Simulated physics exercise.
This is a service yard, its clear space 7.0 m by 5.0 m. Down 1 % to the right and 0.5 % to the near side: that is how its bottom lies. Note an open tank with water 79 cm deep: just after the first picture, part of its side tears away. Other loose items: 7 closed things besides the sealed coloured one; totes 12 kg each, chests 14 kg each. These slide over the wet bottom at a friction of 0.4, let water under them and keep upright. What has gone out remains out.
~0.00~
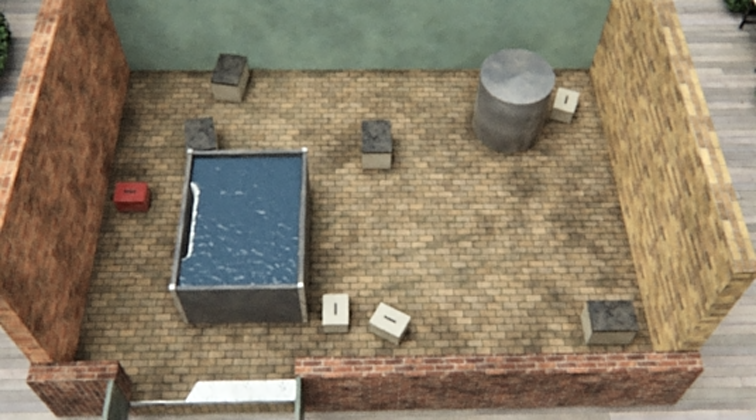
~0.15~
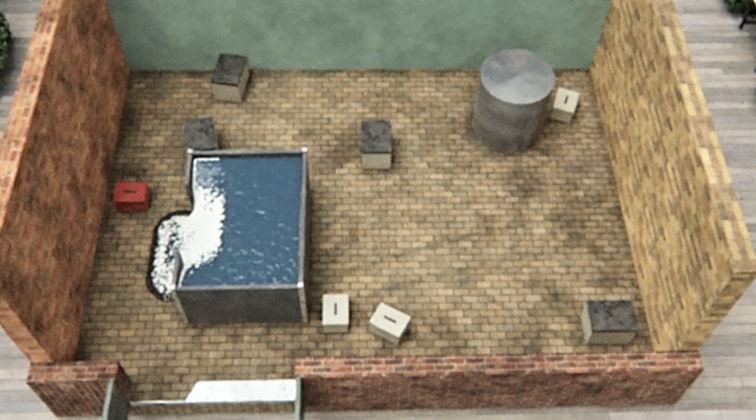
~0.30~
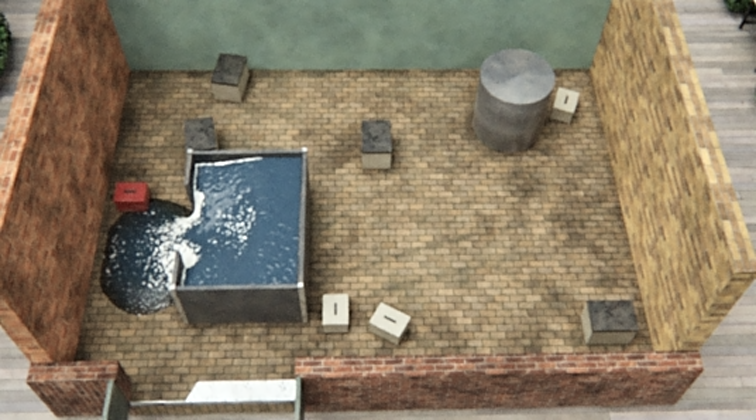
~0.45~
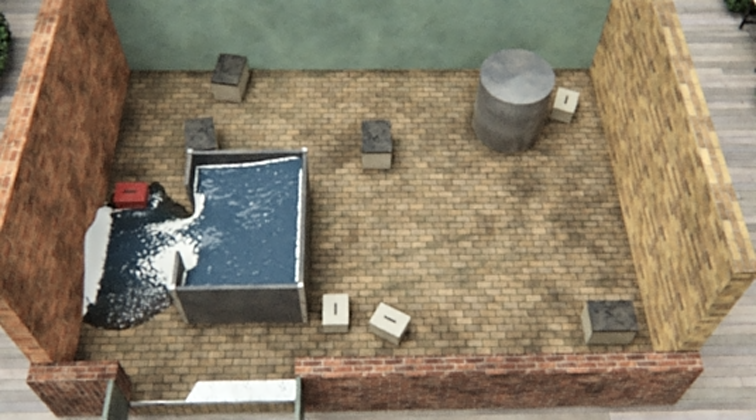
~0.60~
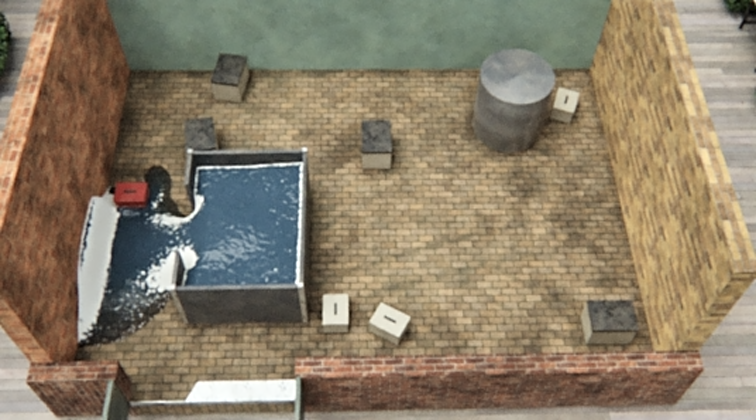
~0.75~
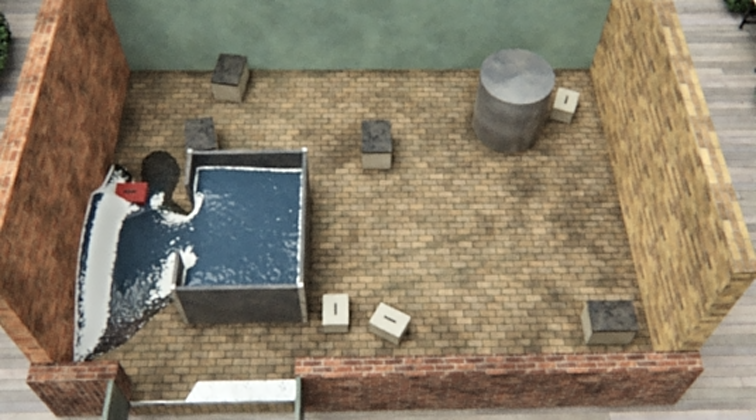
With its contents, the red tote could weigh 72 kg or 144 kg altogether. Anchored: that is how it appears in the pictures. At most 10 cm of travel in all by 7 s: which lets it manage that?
It turns out only 144 kg does.
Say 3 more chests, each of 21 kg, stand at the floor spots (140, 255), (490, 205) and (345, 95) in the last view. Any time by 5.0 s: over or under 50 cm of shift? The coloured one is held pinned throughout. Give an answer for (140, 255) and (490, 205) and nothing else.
In that order: Past it, short of it.
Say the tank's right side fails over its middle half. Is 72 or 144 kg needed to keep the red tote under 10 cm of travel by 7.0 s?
In that case the smaller load will do.
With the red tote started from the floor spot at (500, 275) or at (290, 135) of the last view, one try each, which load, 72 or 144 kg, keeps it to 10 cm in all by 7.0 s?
One by one: Lighter mass suffices; lighter mass suffices.
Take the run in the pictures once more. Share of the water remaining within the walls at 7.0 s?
Around 78 per cent of the water is still in there.
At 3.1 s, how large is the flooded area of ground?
Near 18 m2 in all.
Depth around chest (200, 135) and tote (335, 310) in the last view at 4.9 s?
About 4 and 4 cm.
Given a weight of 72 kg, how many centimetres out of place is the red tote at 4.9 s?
Displacement near 40 cm.
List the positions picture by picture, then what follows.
In the first picture, the red tote at (130, 192) rests on the ground; 2.6 m2 under water; 0 of 8 have shifted.
In the second picture, the red tote at (130, 192) rests on the ground; 3.2 m2 under water; 0 of 8 have shifted.
In the third picture, the red tote at (130, 192), on the bottom; water covers 4.1 m2; 0 of 8 have shifted.
In the fourth picture, the red tote at (130, 192), on the bottom; 4.6 m2 under water; 0 of 8 have shifted.
In the fifth picture, the red tote at (130, 192) rests on the ground; water covers 4.8 m2; 0 of 8 have shifted.
In the sixth picture, the red tote at (130, 192), on the bottom; 5.2 m2 under water; 0 of 8 have shifted.
After 1.4 s the red tote would be 13 cm from its start with 72 kg and 0 cm from its start with 144 kg; 17 cm of water round it then.
After 3.1 s the red tote would be 42 cm from its start with 72 kg and 0 cm from its start with 144 kg; 15 cm of water round it then.
After 4.9 s the red tote would be 42 cm from its start with 72 kg and 0 cm from its start with 144 kg; 10 cm of water round it then.
After 7.0 s the red tote would be 42 cm from its start with 72 kg and 0 cm from its start with 144 kg; 6 cm of water round it then.
